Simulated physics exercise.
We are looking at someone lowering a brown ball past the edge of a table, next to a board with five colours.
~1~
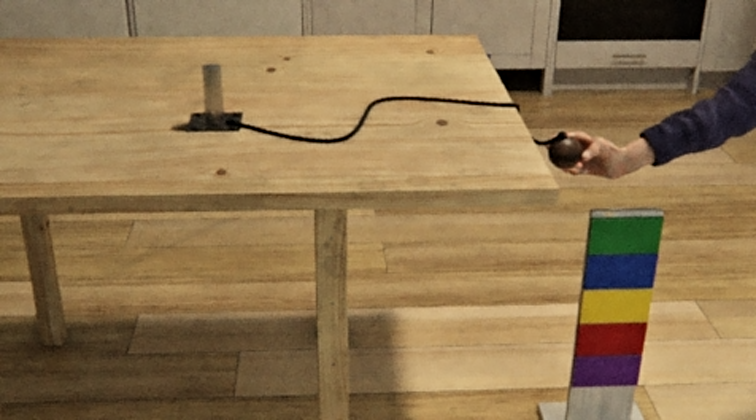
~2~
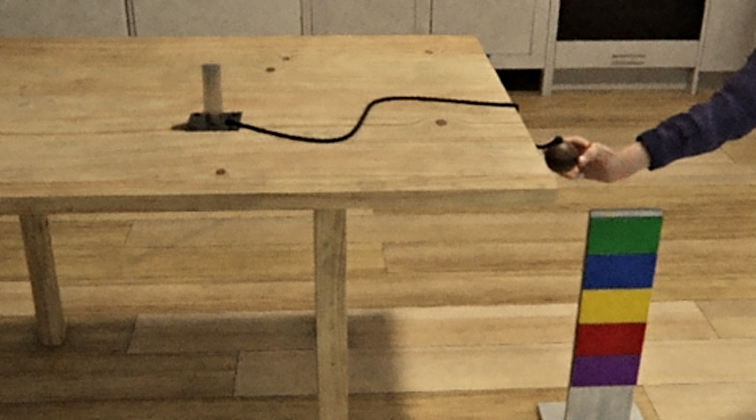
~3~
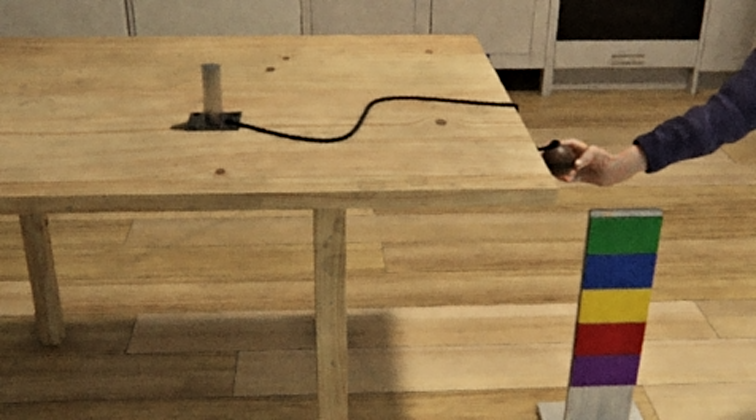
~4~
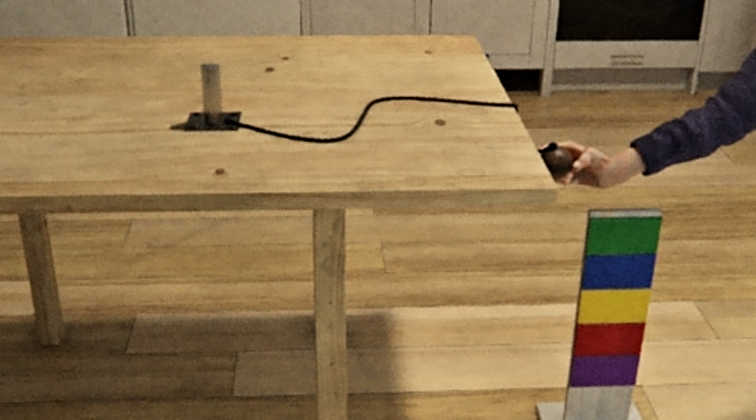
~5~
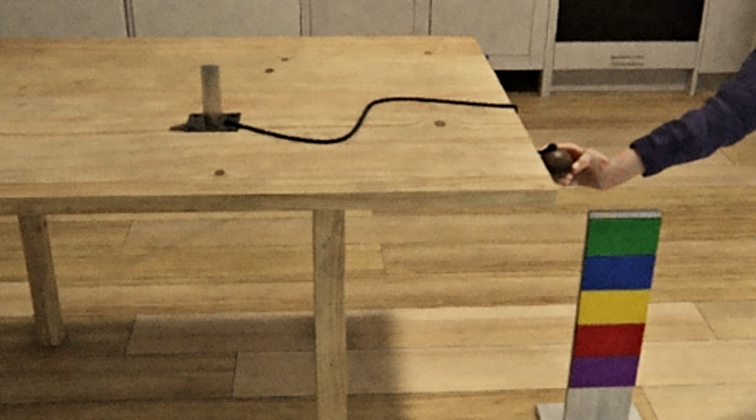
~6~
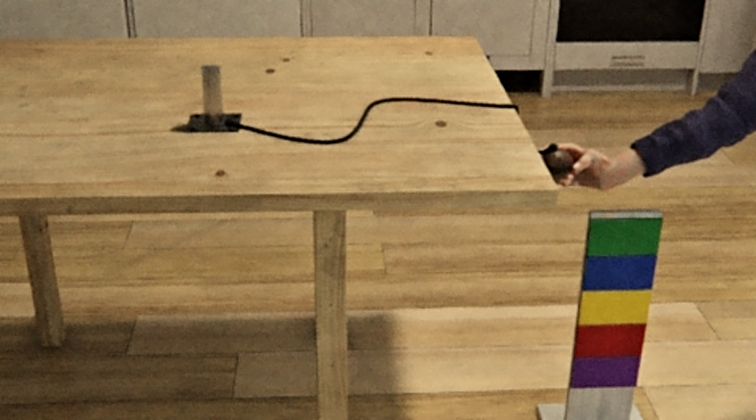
An arm in a dark sleeve reaches in from the right of a kitchen with a wooden floor and pale cabinets, seen from slightly above by a still camera. Its hand holds a brown ball on a black cord lying across a wooden table, near a striped board of green, blue, yellow, red and purple. The hand shifts slightly left and down, then stays nearly still.
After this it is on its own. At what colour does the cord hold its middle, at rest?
Its centre hangs level with the blue band.
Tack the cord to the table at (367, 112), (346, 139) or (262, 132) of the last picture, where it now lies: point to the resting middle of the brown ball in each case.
About (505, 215), (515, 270) and (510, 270).
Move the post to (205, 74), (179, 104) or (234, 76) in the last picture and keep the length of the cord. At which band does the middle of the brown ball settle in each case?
Taking them in turn: Green; green; blue.
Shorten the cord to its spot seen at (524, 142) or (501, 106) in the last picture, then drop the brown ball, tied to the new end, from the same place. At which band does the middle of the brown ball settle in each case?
In that order: Green; none, it hangs higher.
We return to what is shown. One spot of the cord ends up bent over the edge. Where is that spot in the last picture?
It lies at about (425, 100).
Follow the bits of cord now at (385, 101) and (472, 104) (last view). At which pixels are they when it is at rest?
They go to (478, 116) and to (517, 165).
Soon after, ball near (484, 282); level with blue.
After that, ball near (522, 280); level with blue.
In the end, ball near (510, 283); level with blue. Its middle rests at the blue band.
